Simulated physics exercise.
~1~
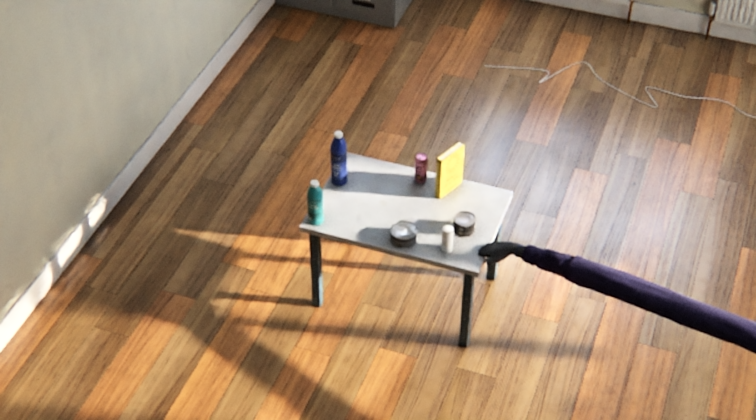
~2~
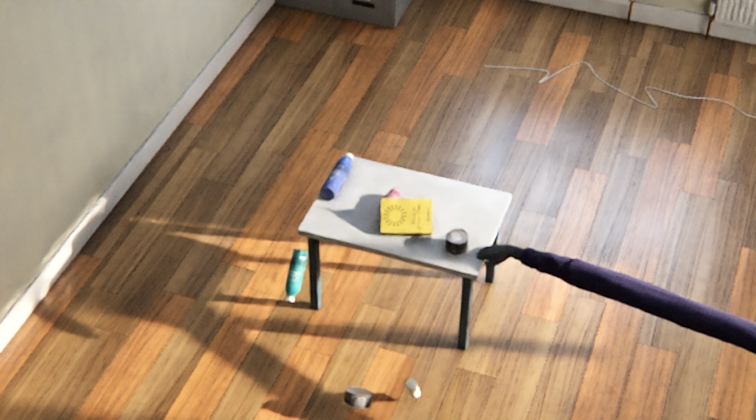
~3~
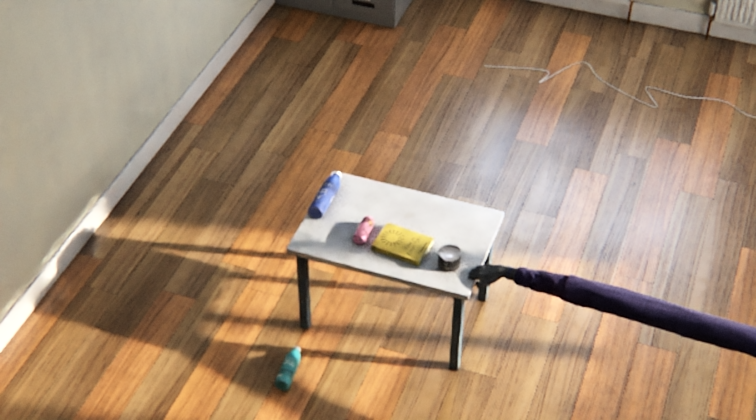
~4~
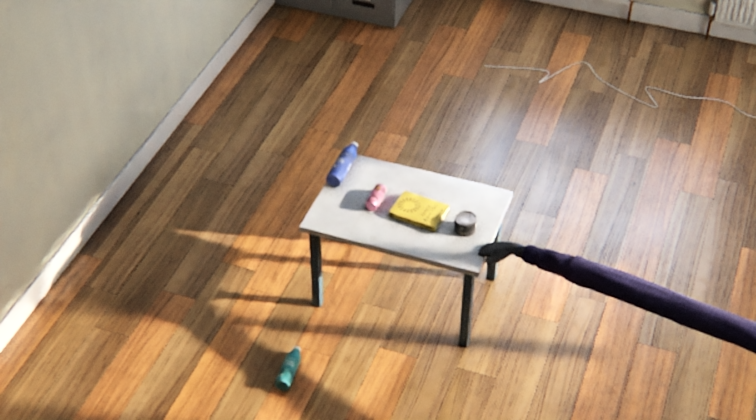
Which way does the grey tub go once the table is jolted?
It moves down, dropping off the near side of the table to the floor.
